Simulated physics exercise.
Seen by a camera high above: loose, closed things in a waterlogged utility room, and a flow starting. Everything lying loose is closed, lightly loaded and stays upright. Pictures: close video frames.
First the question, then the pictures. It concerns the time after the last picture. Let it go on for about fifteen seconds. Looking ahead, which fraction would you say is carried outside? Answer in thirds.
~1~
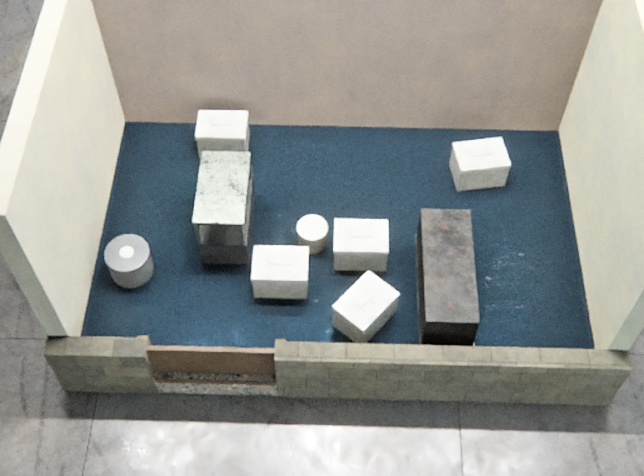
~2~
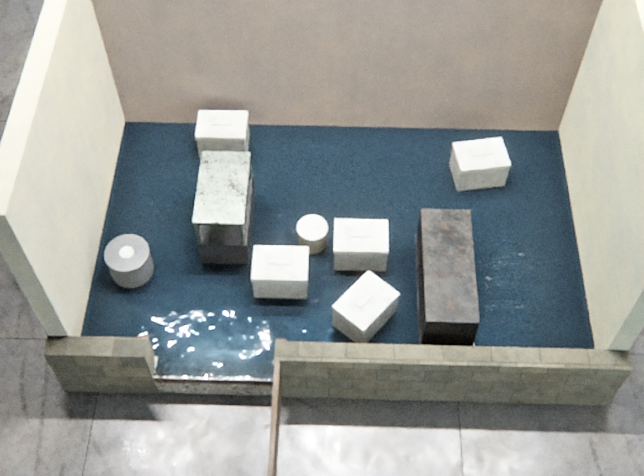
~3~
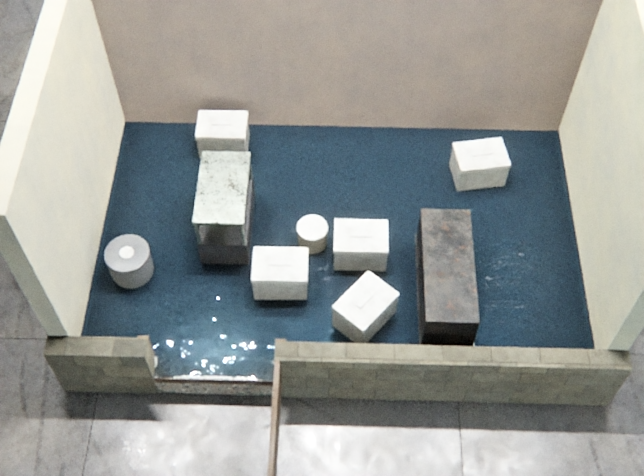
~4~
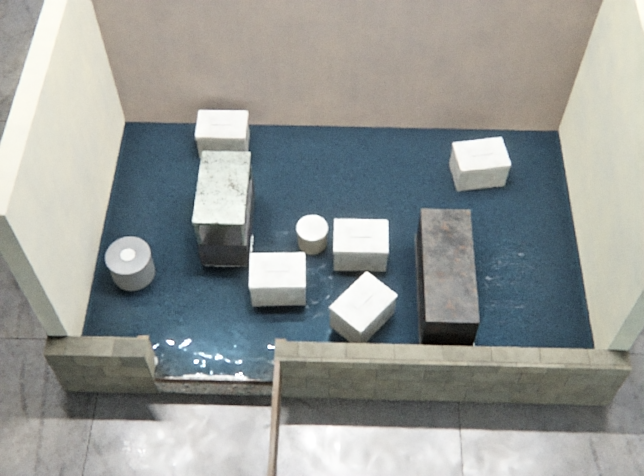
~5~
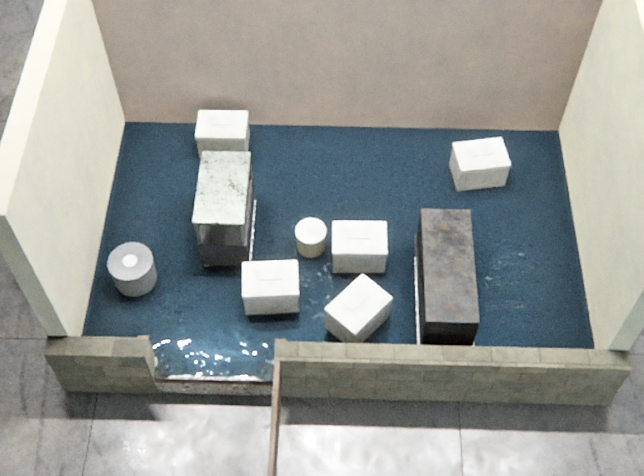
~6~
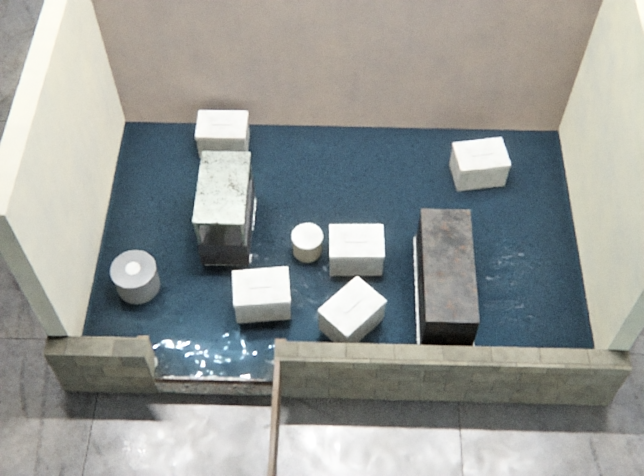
Two thirds or more.
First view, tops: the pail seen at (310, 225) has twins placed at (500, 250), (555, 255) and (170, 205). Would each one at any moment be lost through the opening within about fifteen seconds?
Taken in the given order, the three: Doesn't escape, doesn't escape and exits at some point.
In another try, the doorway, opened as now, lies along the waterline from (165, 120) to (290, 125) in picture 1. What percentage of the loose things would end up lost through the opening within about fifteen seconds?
Some 60 per cent of the lot.
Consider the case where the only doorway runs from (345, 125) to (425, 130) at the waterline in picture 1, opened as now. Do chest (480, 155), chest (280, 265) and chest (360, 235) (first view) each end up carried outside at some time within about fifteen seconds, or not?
Sequentially: Escapes, remains, escapes.
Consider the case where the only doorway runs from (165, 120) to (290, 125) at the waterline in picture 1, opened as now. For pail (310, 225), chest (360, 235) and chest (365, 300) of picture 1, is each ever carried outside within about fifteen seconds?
The first exits, the second never exits, the third never exits.
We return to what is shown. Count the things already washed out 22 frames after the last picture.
That makes 5.
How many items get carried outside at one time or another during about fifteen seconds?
5 in all.
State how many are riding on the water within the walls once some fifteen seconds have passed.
The total is 2.
A moment on, 0 of 7 are out; 7 afloat.
Next, 3 of 7 are out; 4 afloat.
Later, 5 of 7 are out; 2 afloat.
In the end, 5 of 7 are out; 2 afloat.
